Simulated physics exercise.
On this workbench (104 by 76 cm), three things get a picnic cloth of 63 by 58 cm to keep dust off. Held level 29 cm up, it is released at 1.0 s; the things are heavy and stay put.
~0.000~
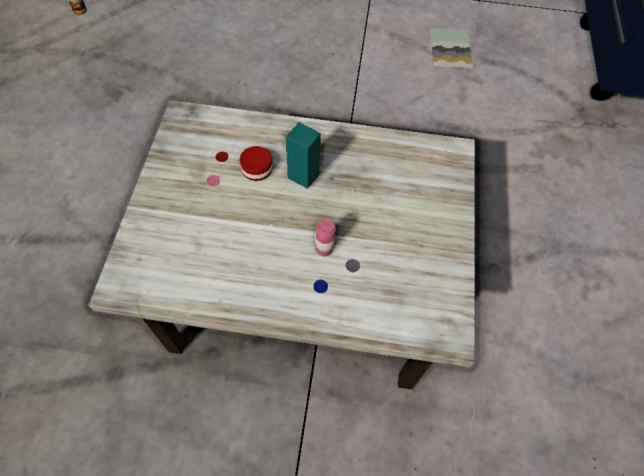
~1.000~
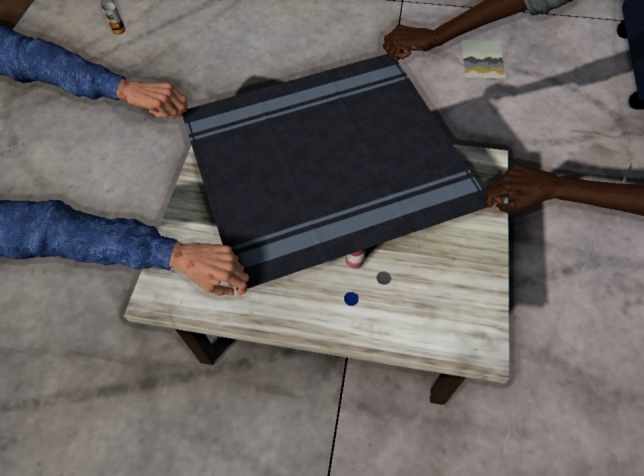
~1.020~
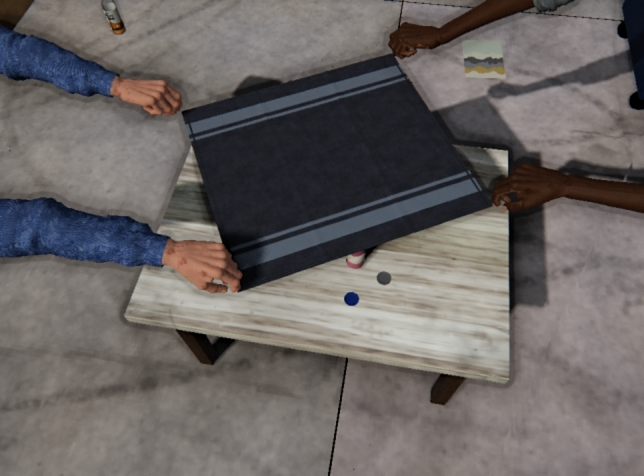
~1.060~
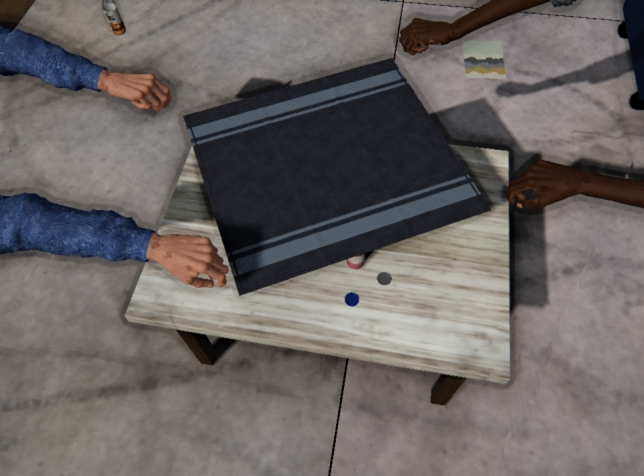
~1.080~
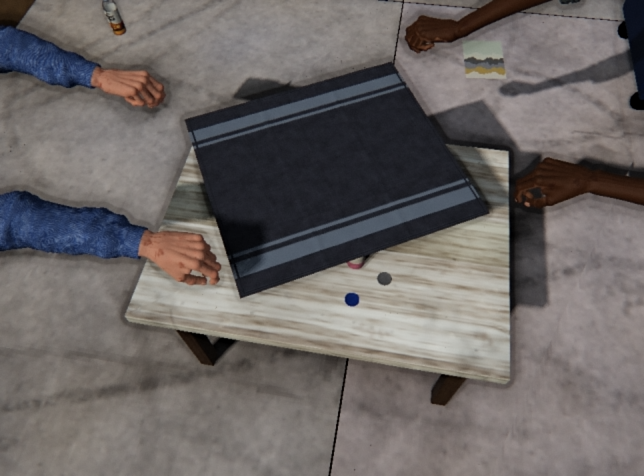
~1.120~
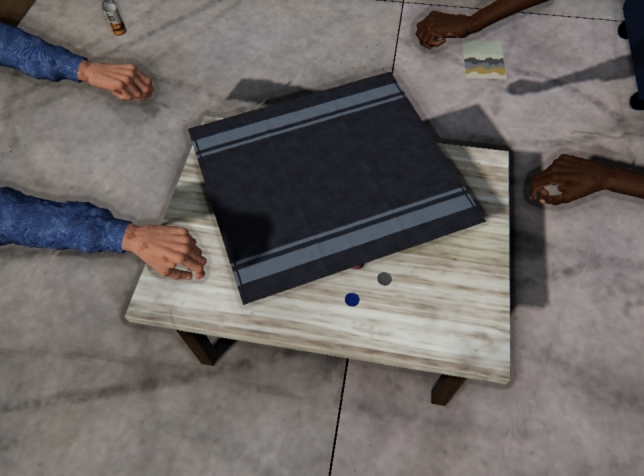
At the start, a teal block, a red canister and a pink jar stand among small discs on a wooden table. Two pairs of hands then hold a dark striped cloth level above them, largely hiding the objects. The hands let go and draw back slightly as the flat cloth lowers a little.
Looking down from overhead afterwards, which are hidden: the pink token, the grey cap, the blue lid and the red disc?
In the end pink token: Out of view, grey cap: In view, blue lid: In view, red disc: Out of view.
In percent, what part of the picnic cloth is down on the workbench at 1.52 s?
30 %.
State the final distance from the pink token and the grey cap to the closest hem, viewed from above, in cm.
2 cm and 2 cm.
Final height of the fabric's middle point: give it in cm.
About 16 cm up.
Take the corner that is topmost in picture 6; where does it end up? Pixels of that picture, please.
Near pixel (342, 152).
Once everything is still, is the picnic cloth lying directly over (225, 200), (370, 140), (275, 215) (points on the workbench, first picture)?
Check, spot by spot: Overlapped / clear / overlapped.
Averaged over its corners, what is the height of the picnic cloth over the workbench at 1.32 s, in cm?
Roughly 0 centimetres up.
By 1.3 s, 25 % of it is down, spanning 63 by 60 cm, above pink token, red disc.
By 1.5 s, 30 % of it is down, spanning 61 by 60 cm, above pink token, red disc.
By 1.7 s, 30 % of it is down, spanning 61 by 60 cm, above pink token, red disc.
By 1.9 s, 30 % of it is down, spanning 61 by 60 cm, above pink token, red disc.
By 2.7 s, 30 % of it is down, spanning 61 by 60 cm, above pink token, red disc.
